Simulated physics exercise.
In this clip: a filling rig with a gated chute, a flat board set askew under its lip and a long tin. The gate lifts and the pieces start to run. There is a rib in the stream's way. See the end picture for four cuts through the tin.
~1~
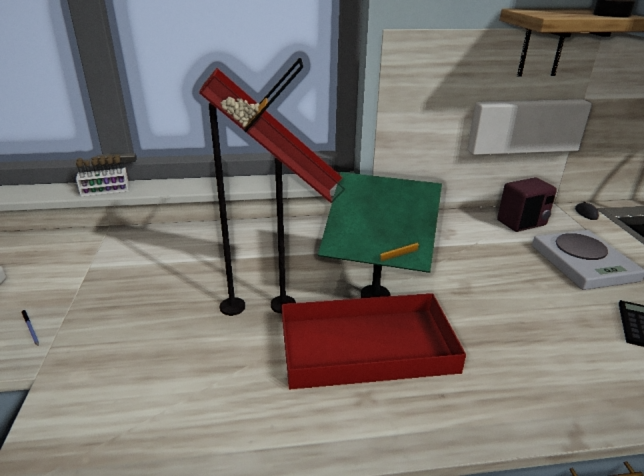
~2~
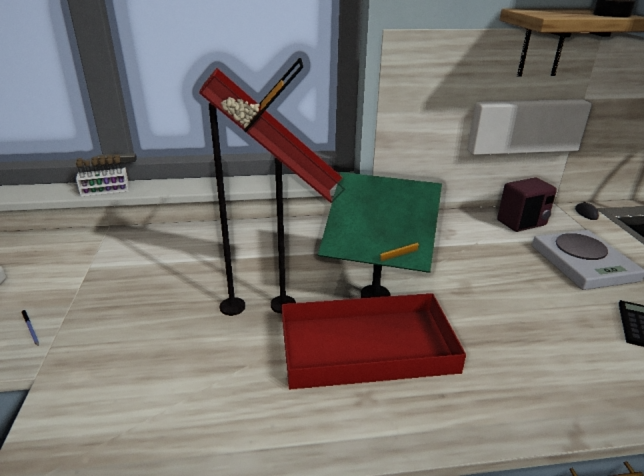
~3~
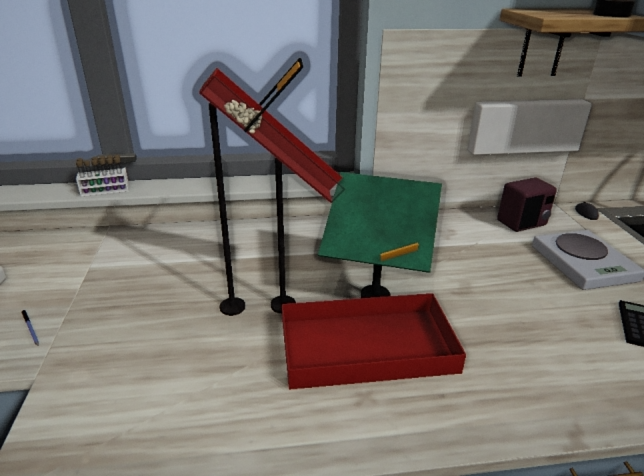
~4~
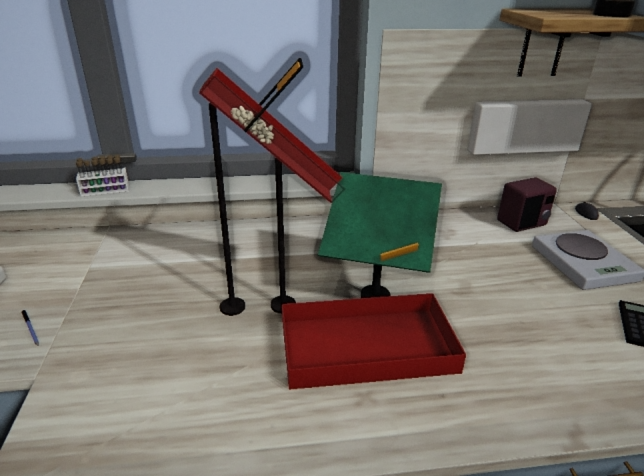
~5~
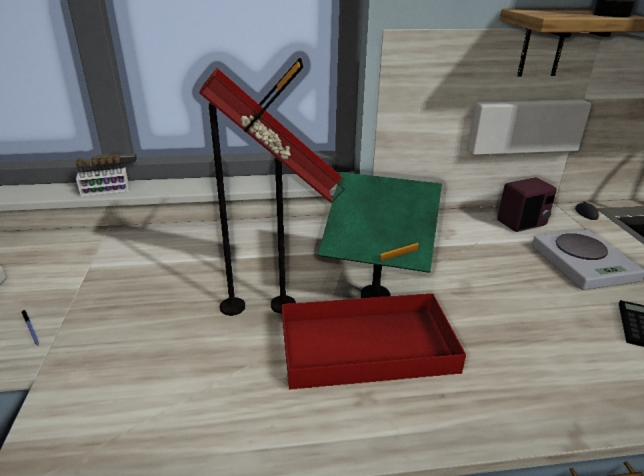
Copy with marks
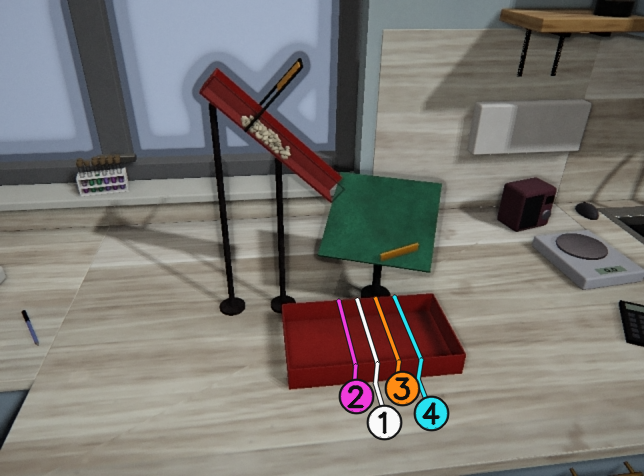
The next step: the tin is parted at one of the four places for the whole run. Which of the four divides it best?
1.
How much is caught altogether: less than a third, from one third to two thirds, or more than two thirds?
About that: From one third to two thirds.
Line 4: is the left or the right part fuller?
More lands on the left.
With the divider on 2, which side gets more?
Right.
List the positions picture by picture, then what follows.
Load behind the gate near (243, 109), white beans; lip of the chute near (330, 197), sloping fairly steeply, in the first picture.
Middle of the board near (382, 218), tilted gently; middle of its low edge near (373, 263); of its high edge near (390, 177), in the second picture.
Front corners of the tin near (289, 370) and (466, 355), empty; front of the load near (258, 125), in the third picture.
Middle of the load near (258, 122); its front near (269, 141), close to a quarter of the way to the lip; rib from (418, 244) to (381, 255), in the fourth picture.
Middle of the load near (268, 135); its front near (286, 157), close to half of the way to the lip, in the fifth picture.
On the marked copy, line 1 crosses the front rim at (377, 362); line 2 crosses the front rim at (355, 364); line 3 crosses the front rim at (398, 361); line 4 crosses the front rim at (420, 359).
With 1, of what is caught, close to half on the left of the divider, close to half on the right.
With 2, of what is caught, a small share on the left of the divider, the bulk on the right.
With 3, of what is caught, all but a few on the left of the divider, a small share on the right.
With 4, of what is caught, all but a few on the left of the divider, a small share on the right.
